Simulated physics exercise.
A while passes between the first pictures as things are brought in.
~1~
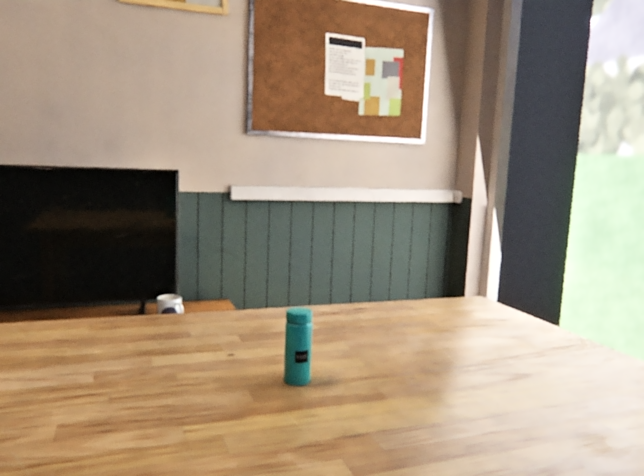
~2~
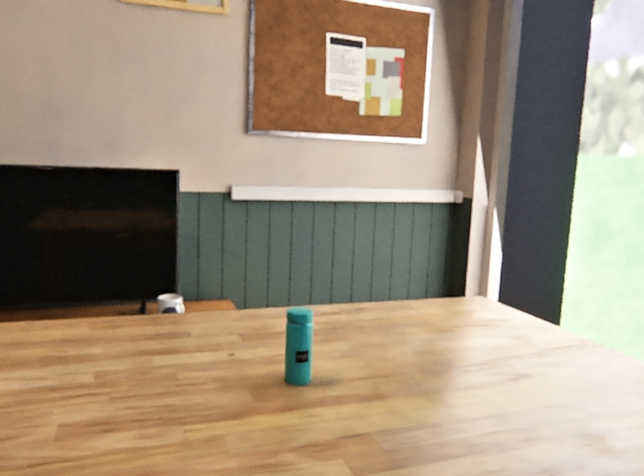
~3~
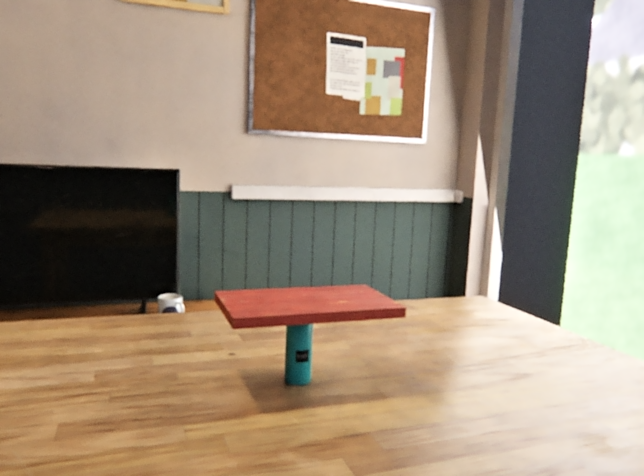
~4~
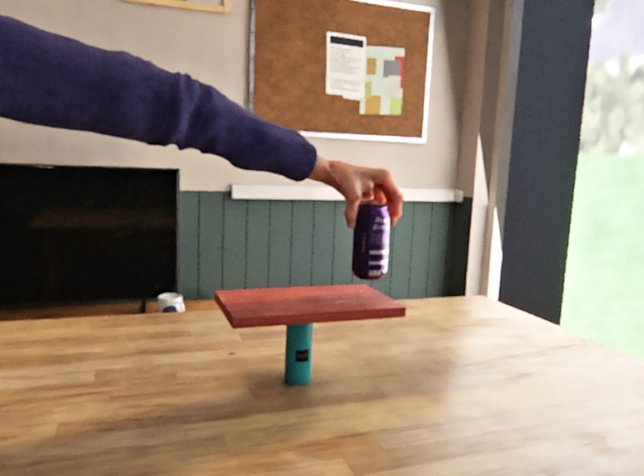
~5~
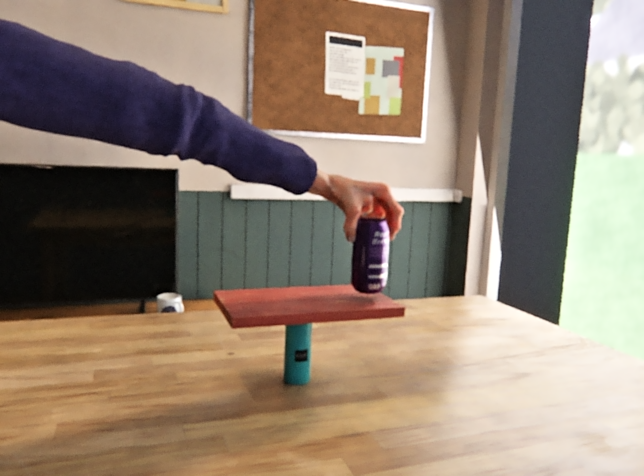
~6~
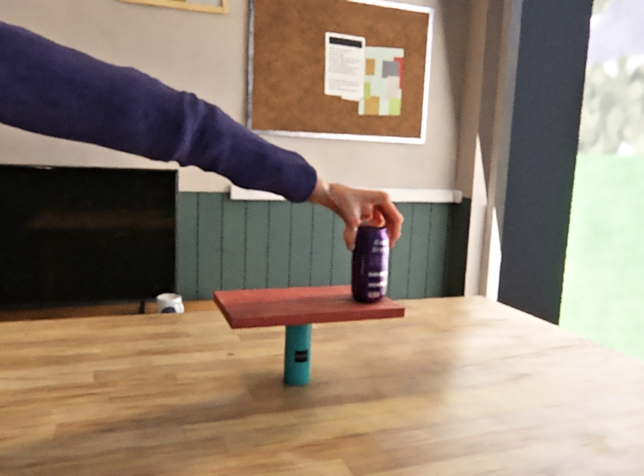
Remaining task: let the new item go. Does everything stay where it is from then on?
No, something drops.
Then, 0.50 s past the last view, purple can now fallen; red board rocked 53° from its first pose.
Then, 0.70 s past the last view, red board now fallen; turquoise shaker rocked 37° from its first pose.
Then, 0.90 s past the last view, turquoise shaker now fallen.
Finally, fallen, turquoise shaker, red board and purple can. The stack gives way.
